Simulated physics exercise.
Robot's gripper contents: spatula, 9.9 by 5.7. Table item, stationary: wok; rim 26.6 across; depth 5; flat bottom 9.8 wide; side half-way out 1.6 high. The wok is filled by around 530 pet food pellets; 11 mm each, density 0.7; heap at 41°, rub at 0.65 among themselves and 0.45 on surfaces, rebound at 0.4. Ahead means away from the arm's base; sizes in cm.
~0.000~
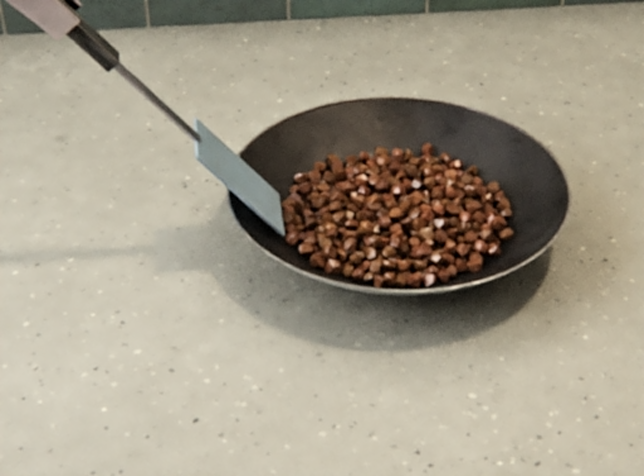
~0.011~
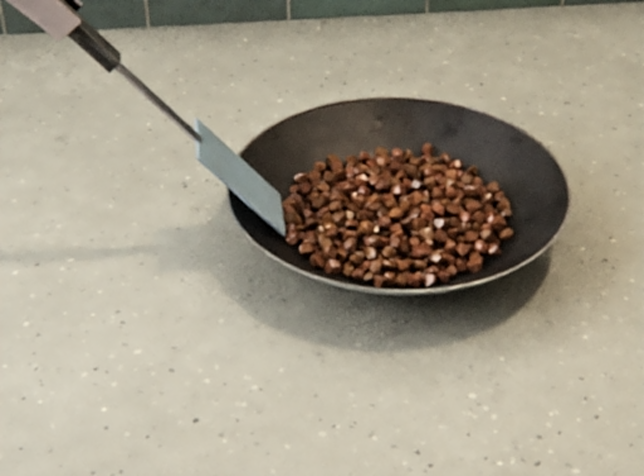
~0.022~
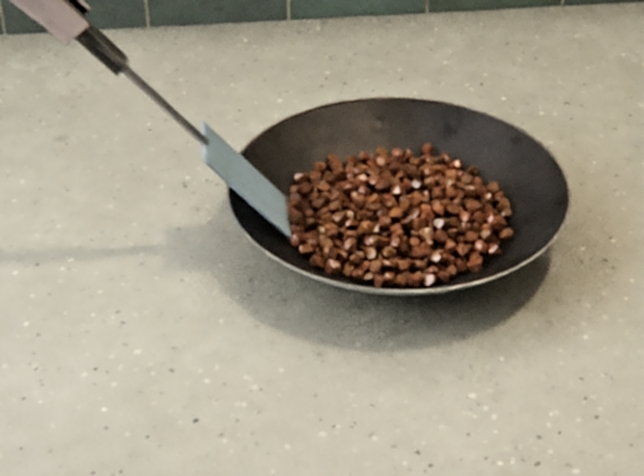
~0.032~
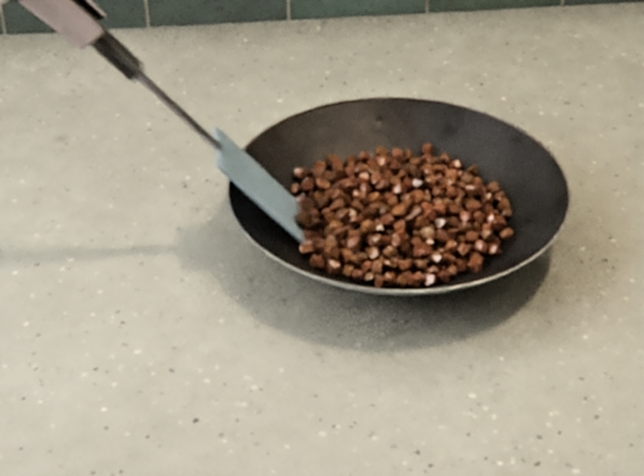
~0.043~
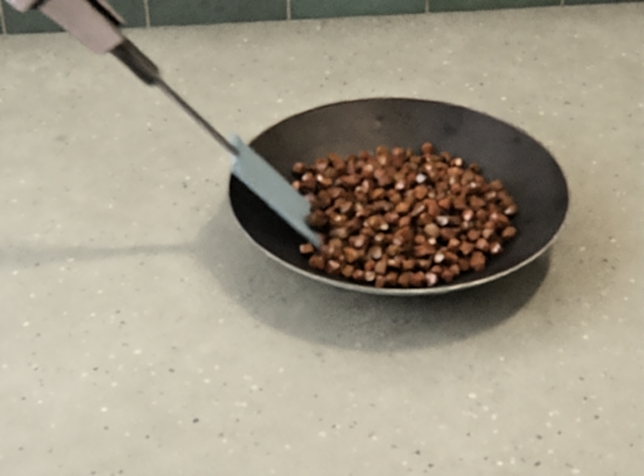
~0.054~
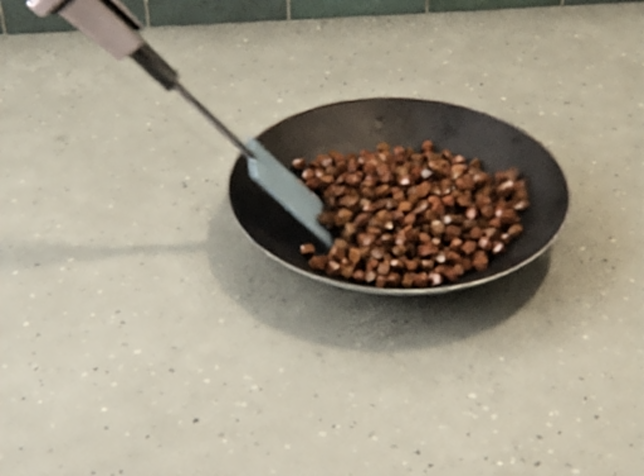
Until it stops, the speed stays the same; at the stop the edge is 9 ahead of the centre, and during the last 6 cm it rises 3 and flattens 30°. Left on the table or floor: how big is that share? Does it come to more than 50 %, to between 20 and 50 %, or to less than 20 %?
It comes to between 20 and 50 %.
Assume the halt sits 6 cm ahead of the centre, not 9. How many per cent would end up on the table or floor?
Near 20 per cent.
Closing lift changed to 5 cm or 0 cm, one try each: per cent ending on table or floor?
First try around 30 percent, second try around 30 percent.
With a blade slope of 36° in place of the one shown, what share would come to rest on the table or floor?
In that case around 35 per cent.
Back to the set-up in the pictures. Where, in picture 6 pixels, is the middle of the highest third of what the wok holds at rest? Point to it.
(478, 232).
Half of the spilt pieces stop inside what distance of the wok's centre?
30 cm.
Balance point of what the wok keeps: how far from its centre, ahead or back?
About 2.5 cm ahead.
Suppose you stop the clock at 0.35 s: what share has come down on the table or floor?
Around 25 percent.
By 0.09 s, sloping 51°, highest piece 8 above the table; 525 in the wok, 4 on the blade or in flight.
By 0.13 s, sloping 44°, highest piece 10 above the table; 515 in the wok, 14 on the blade or in flight.
By 0.35 s, sloping 21°, highest piece 12 above the table; 336 in the wok, 137 on the table or floor, 56 on the blade or in flight.
By 1.40 s, sloping 21°, highest piece 5 above the table; 336 in the wok, 193 on the table or floor.
Final count, 336 in the wok, 193 on the table or floor. That is 36 % on the table or floor.
